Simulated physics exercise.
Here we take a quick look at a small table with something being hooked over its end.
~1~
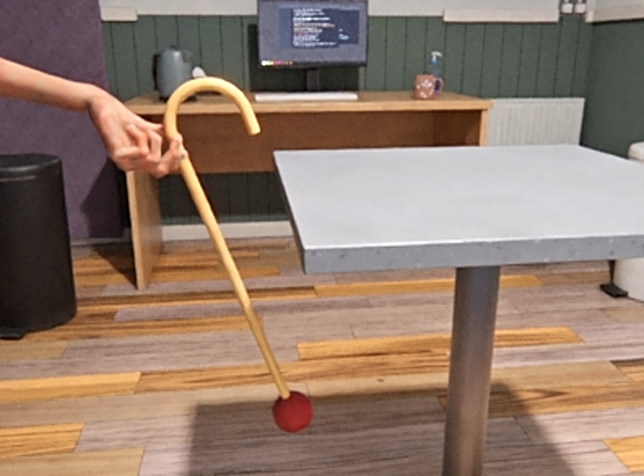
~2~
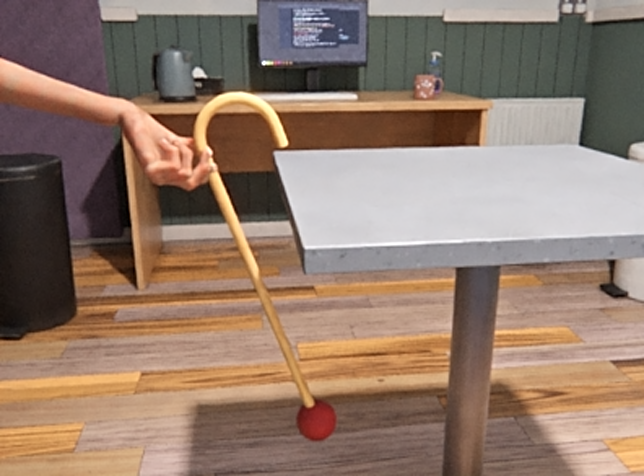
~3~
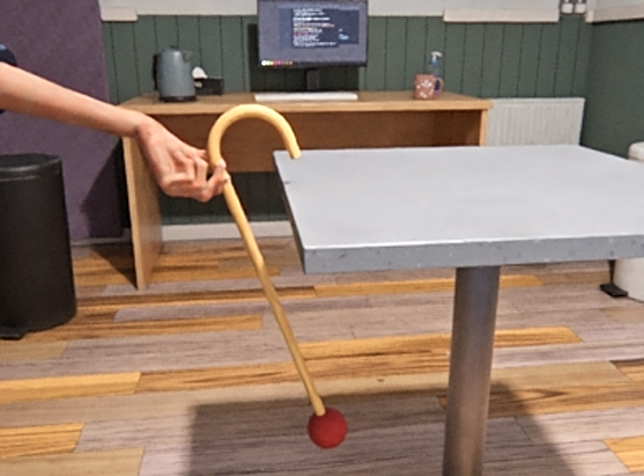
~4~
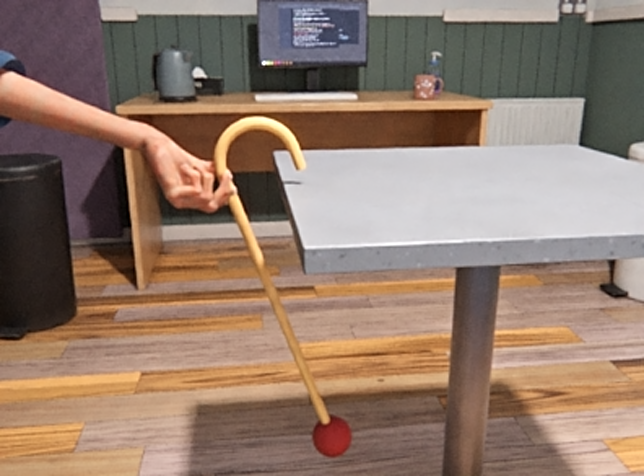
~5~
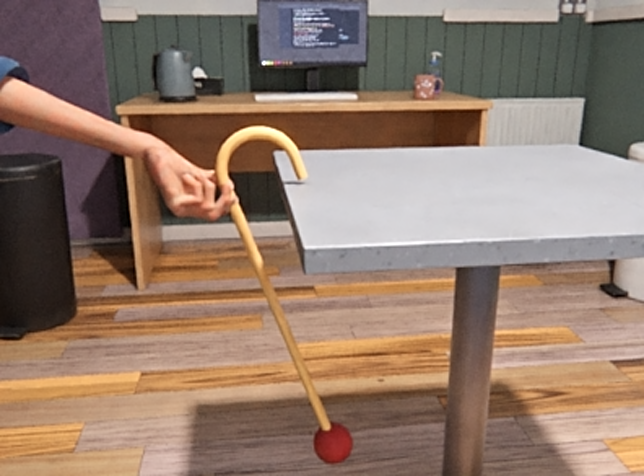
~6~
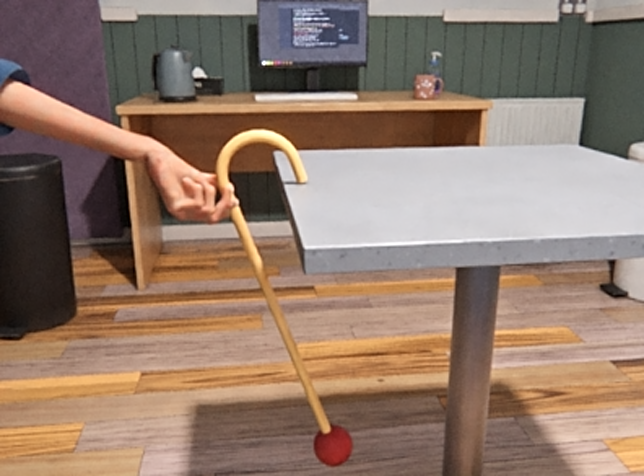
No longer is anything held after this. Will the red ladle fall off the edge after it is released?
Watch, it will stay up.
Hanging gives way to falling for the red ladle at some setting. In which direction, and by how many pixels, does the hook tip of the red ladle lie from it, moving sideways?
Push it left around 20 pixels and you reach the switch.
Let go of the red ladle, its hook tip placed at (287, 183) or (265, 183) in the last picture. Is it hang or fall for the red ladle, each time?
In order, it keeps its place, then it ends up below.
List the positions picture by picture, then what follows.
In the first frame, still on the way; red ladle (260, 268); table (485, 187).
In the second frame, still on the way; red ladle (287, 279); table (485, 187).
In the third frame, still on the way; red ladle (298, 288); table (485, 187).
In the fourth frame, still on the way; red ladle (304, 298); table (485, 187).
In the fifth frame, still on the way; red ladle (305, 306); table (485, 187).
In the sixth frame, in place, still held; red ladle (305, 309); table (485, 187).
Then, 0.40 s on from there, red ladle at rest near (304, 310).
In the end, the red ladle remains in place, near (304, 310).
